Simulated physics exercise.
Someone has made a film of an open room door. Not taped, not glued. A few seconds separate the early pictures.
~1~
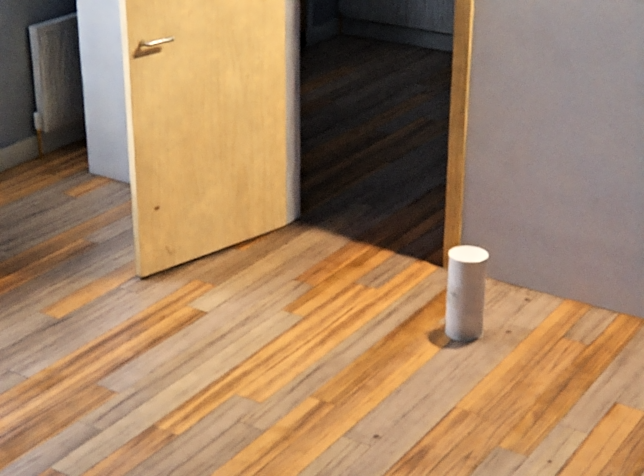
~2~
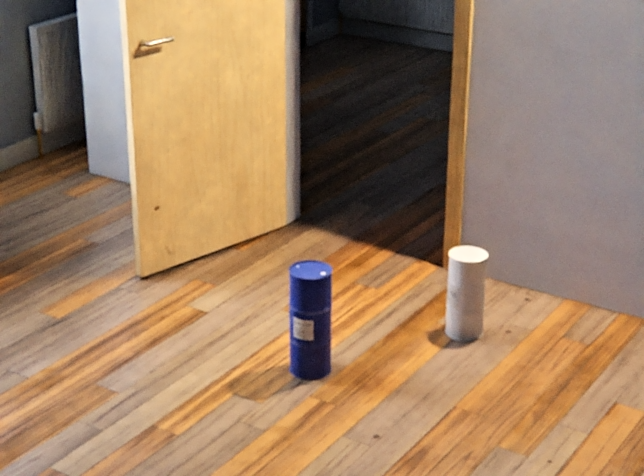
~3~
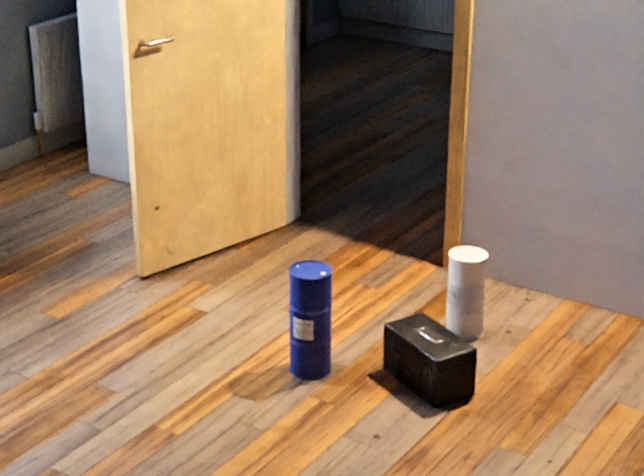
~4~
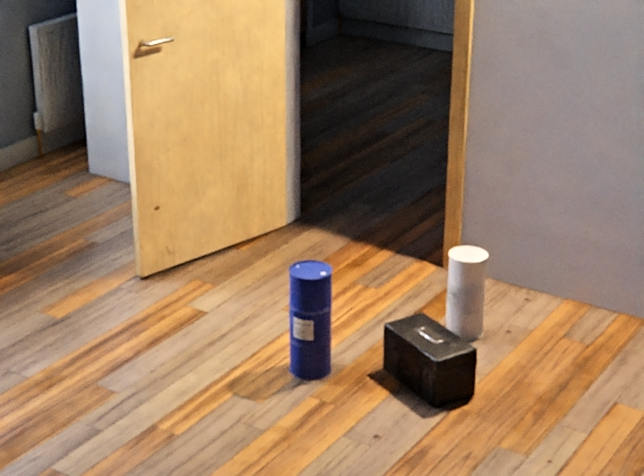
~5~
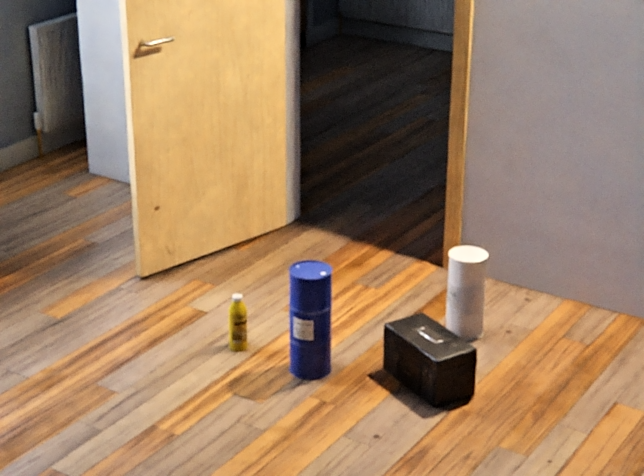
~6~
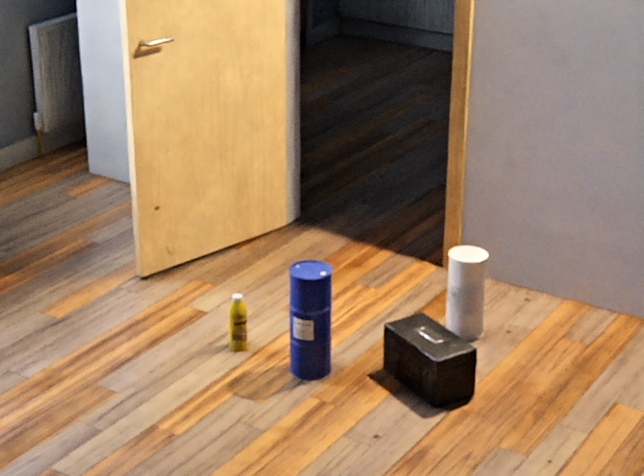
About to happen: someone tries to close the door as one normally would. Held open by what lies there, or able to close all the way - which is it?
The door is going to seat in its frame.
Then, 0.70 s on from there, door at 80°.
Then, 1.20 s on from there, door at 47°.
Then, 1.60 s on from there, door at 19°.
In the end, door at 0°; all 4 unmoved. At the end, from the last picture's camera, yellow bottle near (238, 322).
